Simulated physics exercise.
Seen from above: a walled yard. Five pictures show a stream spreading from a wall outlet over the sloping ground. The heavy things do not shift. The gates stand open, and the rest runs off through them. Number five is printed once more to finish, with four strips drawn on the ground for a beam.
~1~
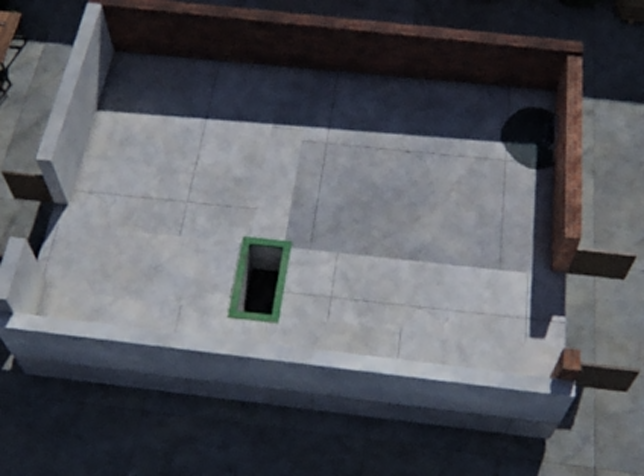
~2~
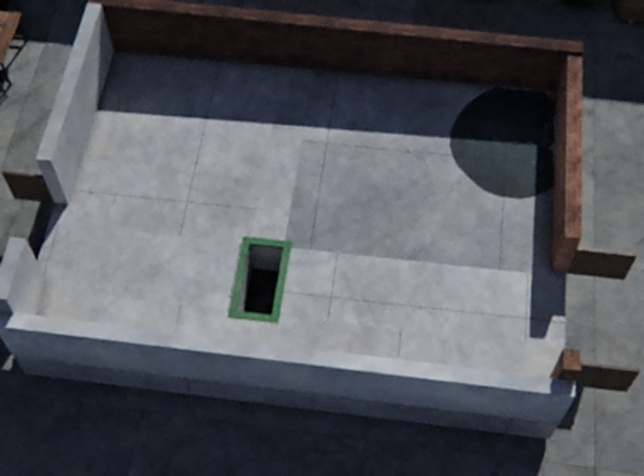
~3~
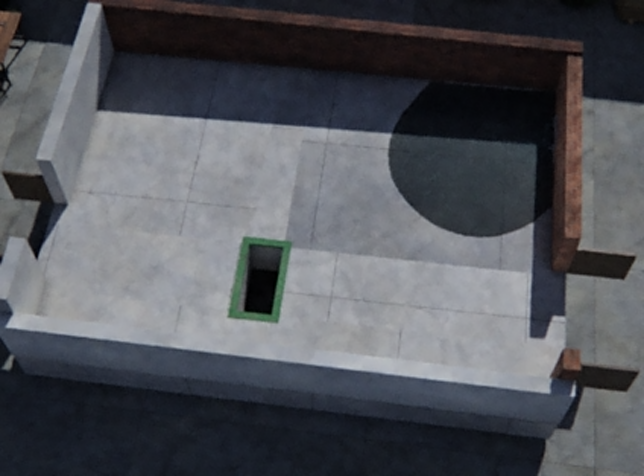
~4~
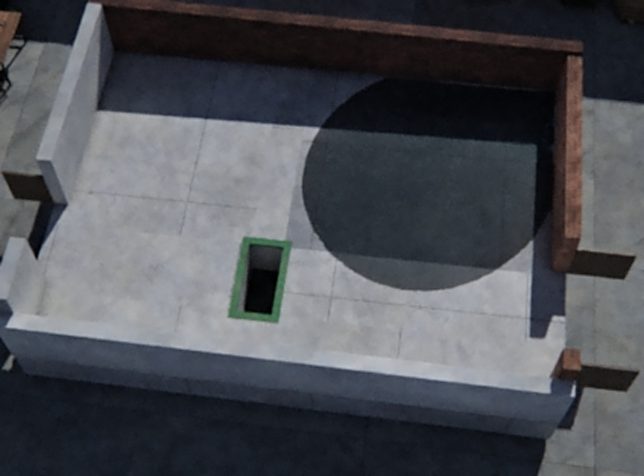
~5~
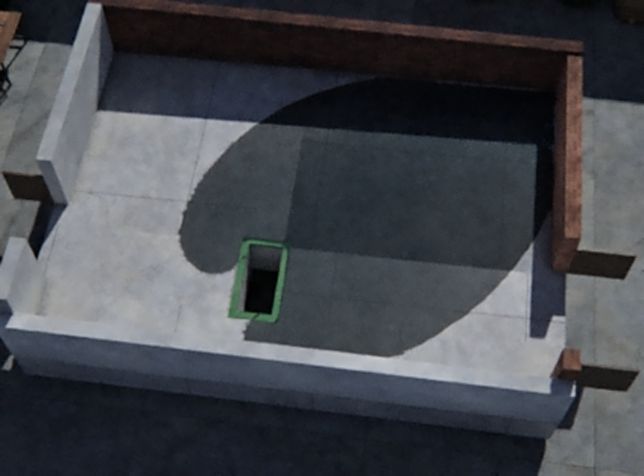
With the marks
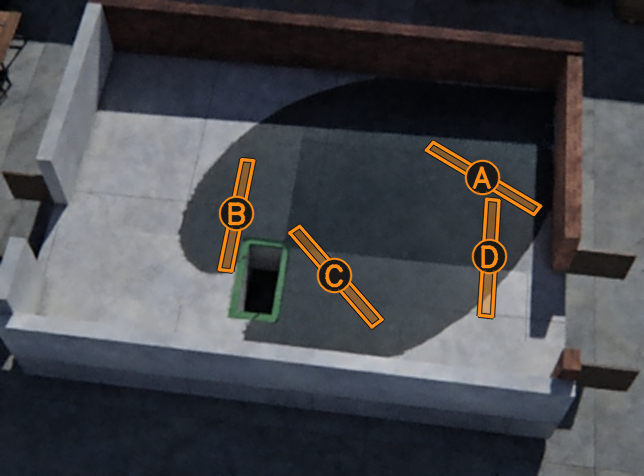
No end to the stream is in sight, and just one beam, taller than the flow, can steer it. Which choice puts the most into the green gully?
B works best here.
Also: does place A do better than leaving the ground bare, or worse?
Worse.
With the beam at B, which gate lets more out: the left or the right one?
The left gate.
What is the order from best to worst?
B, D, A, C.
On the marked copy, A from (429, 146) to (537, 210); B from (225, 270) to (247, 160); C from (294, 229) to (376, 323); D from (485, 315) to (492, 199).
With A, about 13 % of the stream goes into the green gully, about 84 % out by the gates.
With B, about 58 % of the stream goes into the green gully, about 40 % out by the gates.
With C, about 9 % of the stream goes into the green gully, about 89 % out by the gates.
With D, about 34 % of the stream goes into the green gully, about 65 % out by the gates.
